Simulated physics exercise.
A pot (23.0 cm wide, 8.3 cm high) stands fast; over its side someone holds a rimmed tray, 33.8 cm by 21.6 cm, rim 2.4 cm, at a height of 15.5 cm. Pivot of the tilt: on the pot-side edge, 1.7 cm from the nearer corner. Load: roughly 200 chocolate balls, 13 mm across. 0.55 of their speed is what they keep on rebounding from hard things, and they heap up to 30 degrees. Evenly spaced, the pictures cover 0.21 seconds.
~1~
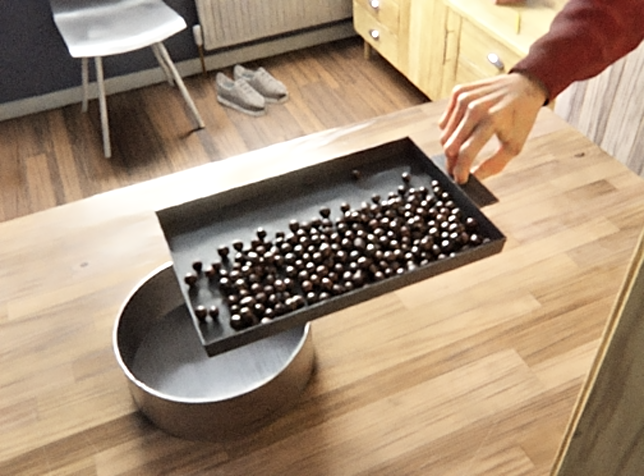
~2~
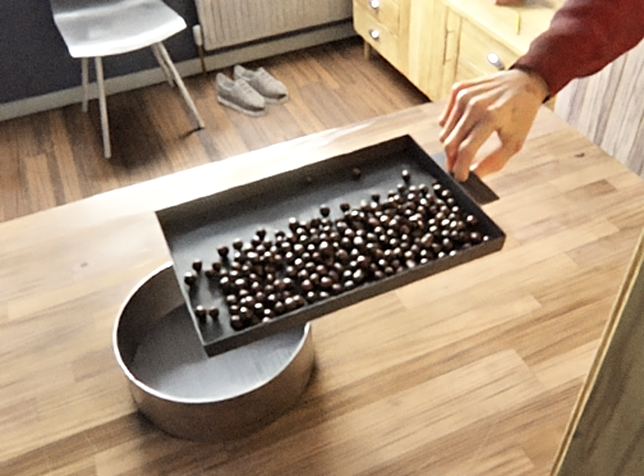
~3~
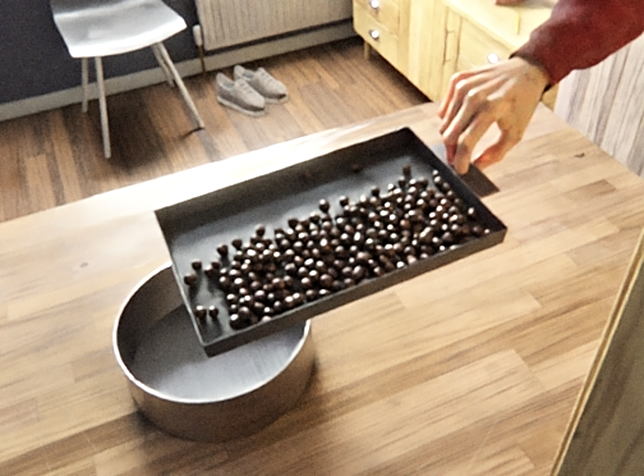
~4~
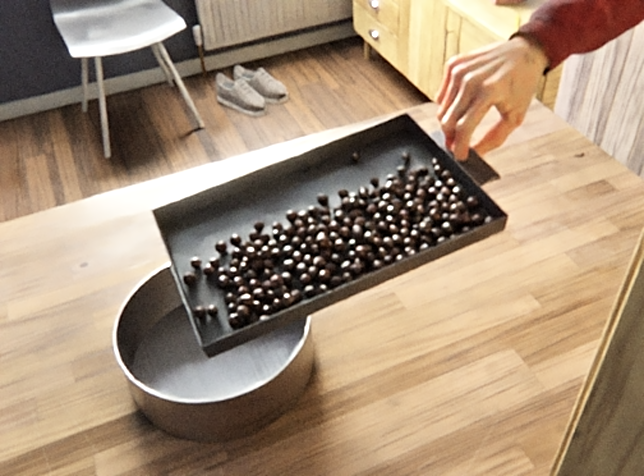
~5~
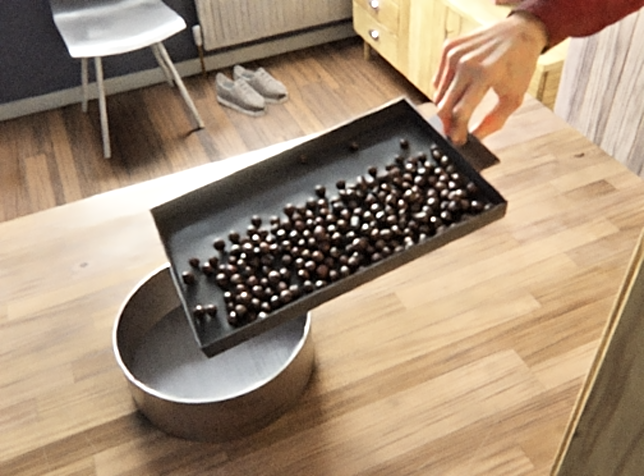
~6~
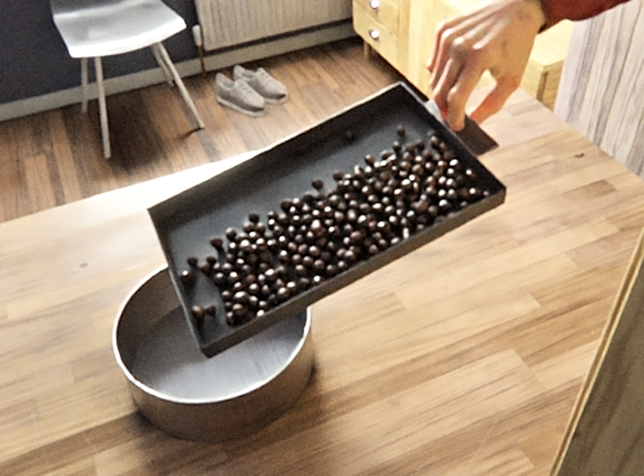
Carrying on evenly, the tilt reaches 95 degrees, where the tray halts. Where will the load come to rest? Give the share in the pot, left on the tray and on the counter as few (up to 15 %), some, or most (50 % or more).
Pot: Some; tray: Few; counter: Most.
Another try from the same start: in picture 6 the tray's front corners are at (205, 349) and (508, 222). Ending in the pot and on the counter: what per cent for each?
You'd end with pot at 0 and counter at 100.
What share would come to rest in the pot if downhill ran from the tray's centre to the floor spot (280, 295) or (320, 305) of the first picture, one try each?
Around 0 % for the first direction, around 0 % for the second.
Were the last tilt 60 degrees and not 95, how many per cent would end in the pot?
It would be near 5 per cent.
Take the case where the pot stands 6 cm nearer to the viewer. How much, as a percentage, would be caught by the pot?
Share in pot: Approx. 50 %.
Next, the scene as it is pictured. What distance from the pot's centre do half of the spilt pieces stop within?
About 24 centimetres.
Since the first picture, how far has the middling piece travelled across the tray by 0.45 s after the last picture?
About 7 cm.
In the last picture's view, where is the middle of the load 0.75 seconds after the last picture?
My estimate is roughly (167, 267).
Then, 0.45 s after the last picture, tilt 53 degrees; the tray holds 100 %, the pot 0 %.
Then, 0.75 s after the last picture, tilt 79 degrees; the tray holds 95 %, the pot 0 %.
Then, 1.14 s after the last picture, tilt 95 degrees; the tray holds 15 %, the pot 20 %.
In the end, pot 35 %, tray 0 %, counter 65 %.
